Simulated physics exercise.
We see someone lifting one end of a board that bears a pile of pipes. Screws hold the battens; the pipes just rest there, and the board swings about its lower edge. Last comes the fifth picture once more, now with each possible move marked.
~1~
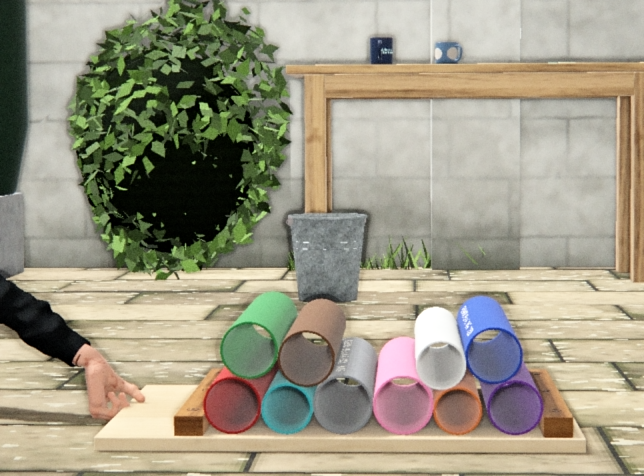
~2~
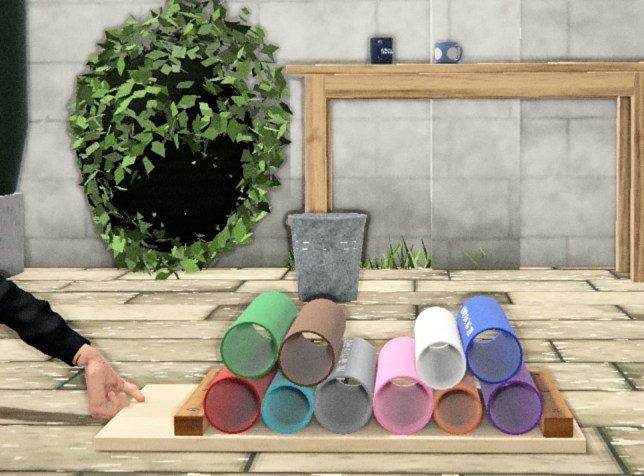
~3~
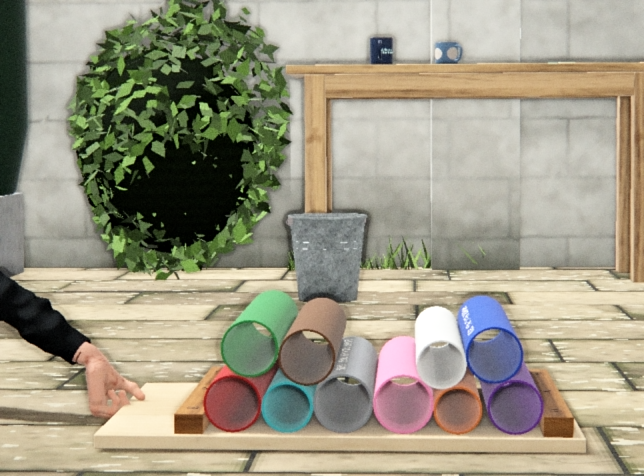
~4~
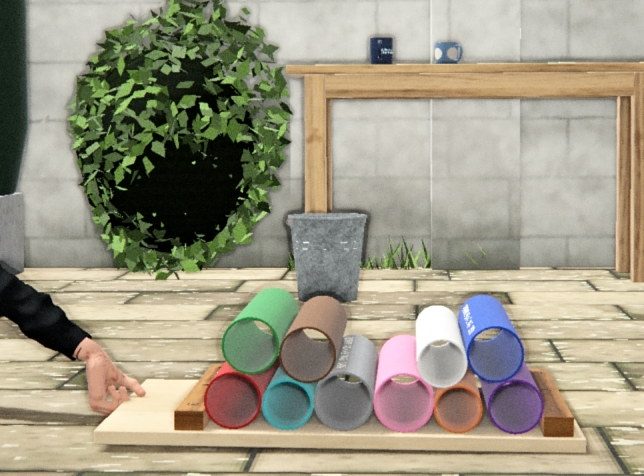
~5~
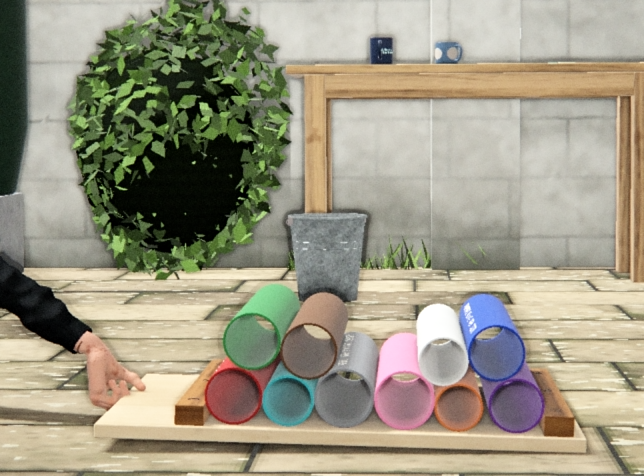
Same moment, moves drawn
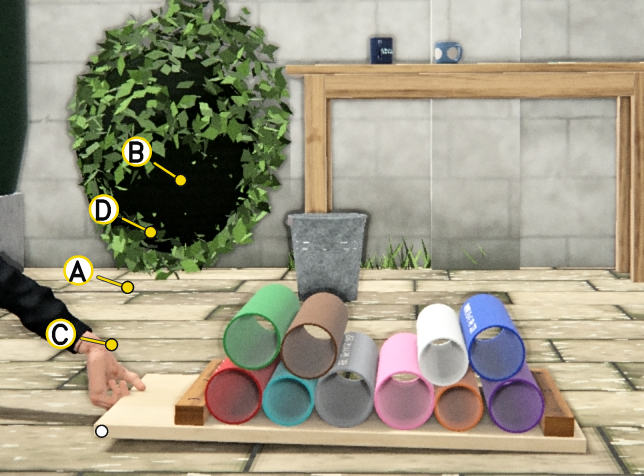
The footage shows a hand at the left end of a pale wooden board stacked with colourful pipes between two wooden battens; the pile stays almost still, then the hand raises that end very slightly, tilting the board.
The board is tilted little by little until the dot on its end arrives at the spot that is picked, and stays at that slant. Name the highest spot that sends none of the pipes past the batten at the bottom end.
Lift it to C and no more.
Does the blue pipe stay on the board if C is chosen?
The blue pipe: Yes.
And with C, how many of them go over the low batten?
The count is none.
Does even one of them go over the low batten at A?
At A: Yes.
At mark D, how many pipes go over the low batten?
With D, four.
On the copy, A at (128, 287); B at (180, 180); C at (112, 344); D at (151, 232); the white dot at (102, 431).
On C. First, board at 11°.
Then, board at 12°.
Finally, board at 12°, none over the low batten.
By contrast, A four over the low batten (white, blue, brown, green); B four over the low batten (white, blue, brown, green); D four over the low batten (white, blue, brown, green).
